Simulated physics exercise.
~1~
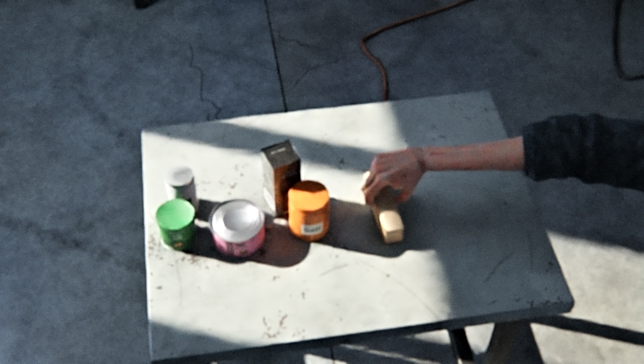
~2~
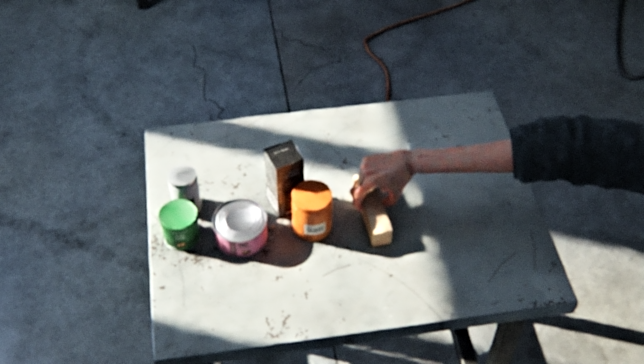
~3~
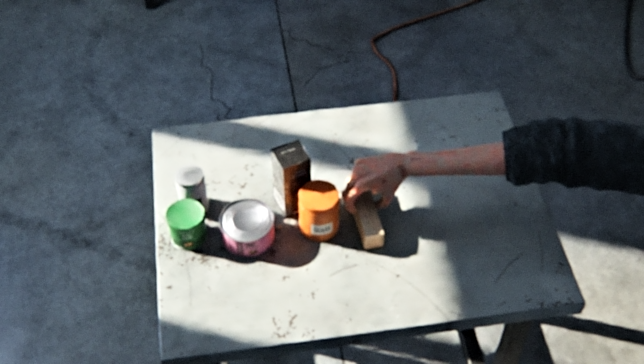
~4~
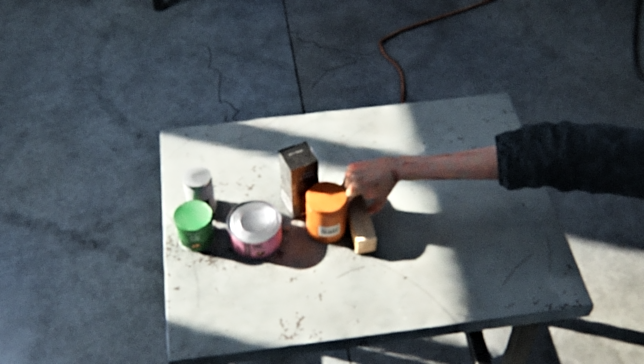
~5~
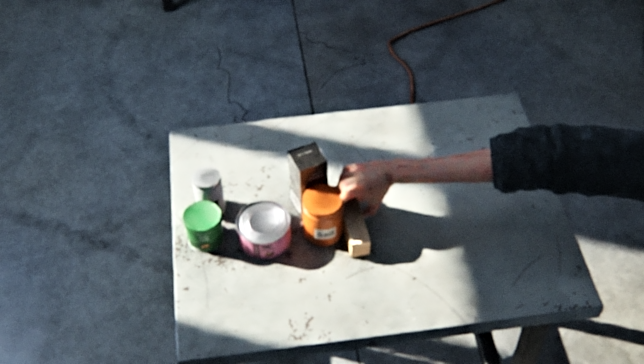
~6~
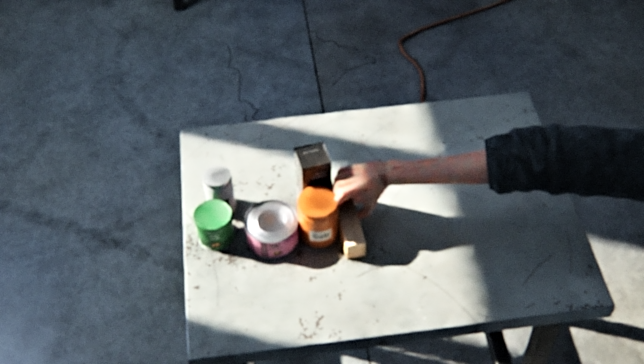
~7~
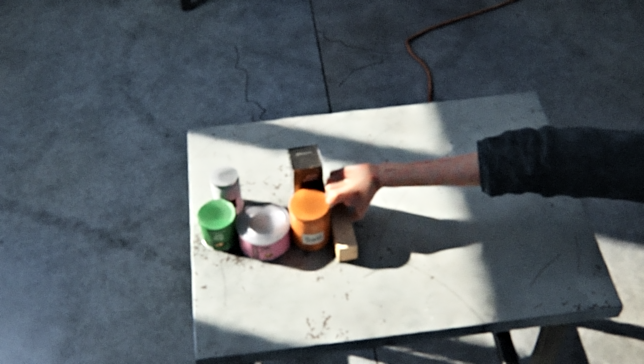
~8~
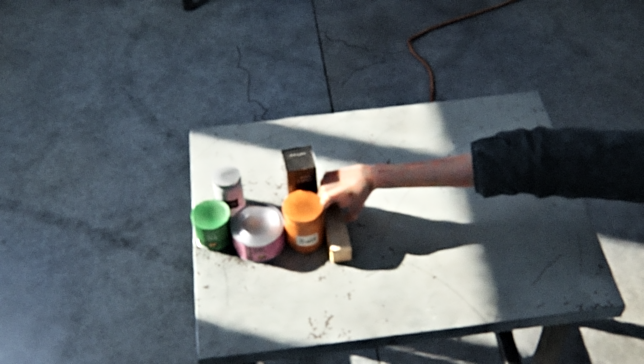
On a small table above a concrete floor, a hand slowly pushed a wooden block left into an orange jar, which slid a little and shifted a dark carton and a pink tub, and everything was still upright at the end.
